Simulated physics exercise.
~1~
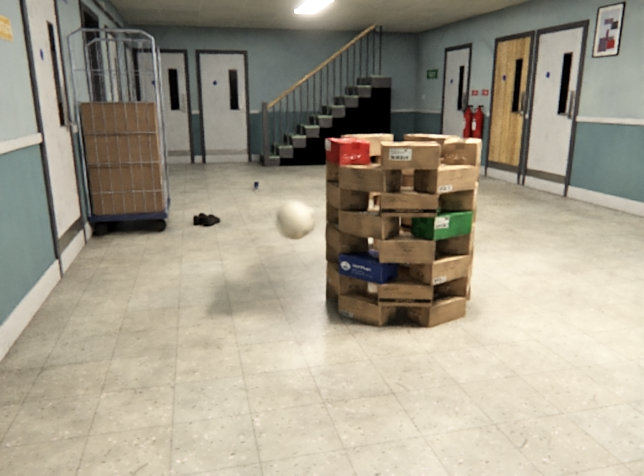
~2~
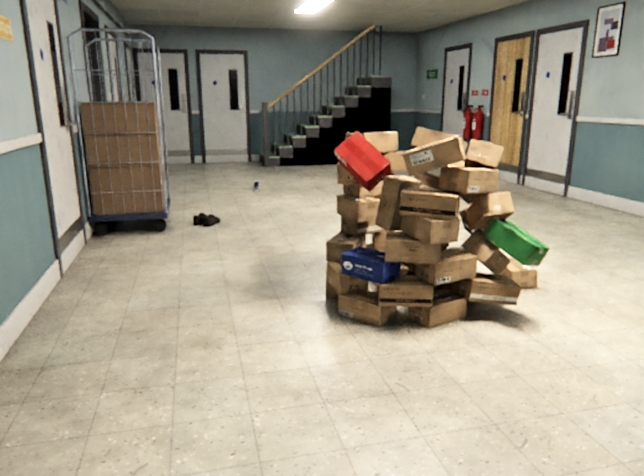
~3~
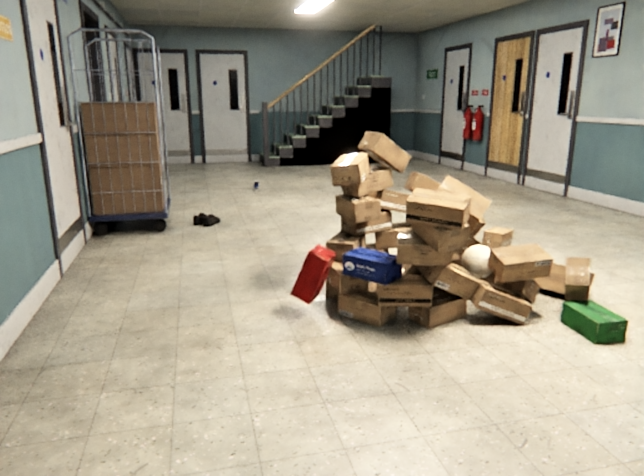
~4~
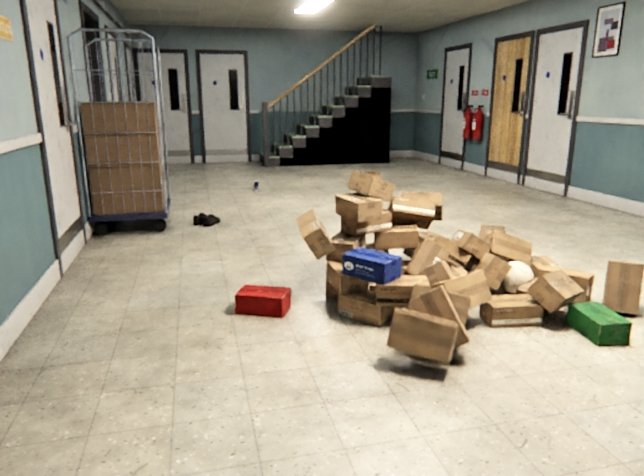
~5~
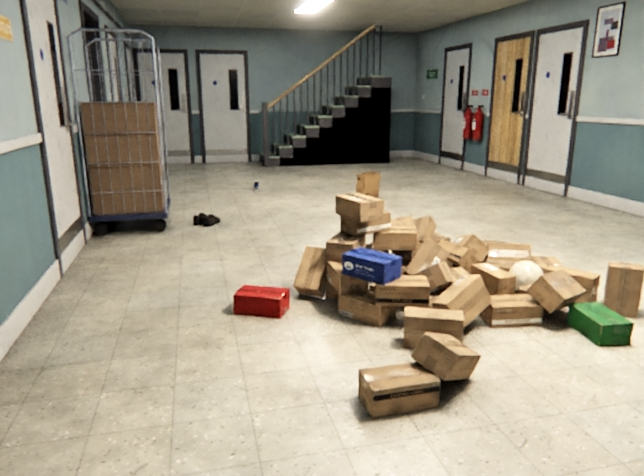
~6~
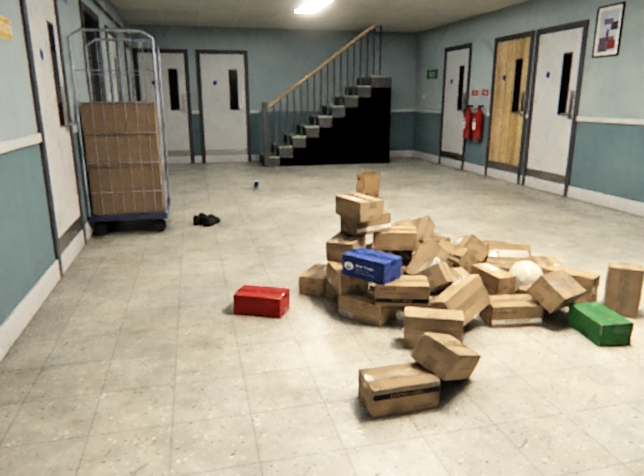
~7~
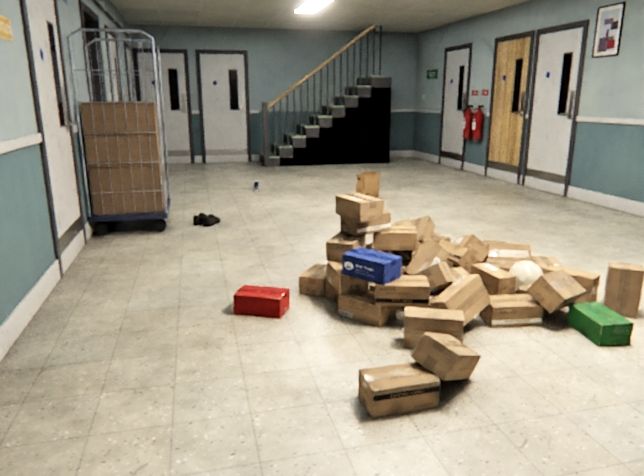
A pale ball flew into a round tower of stacked cardboard boxes in a hallway and knocked much of it down, sending the green box off to the right and the red one to the left, before everything settled in a heap around the ball.
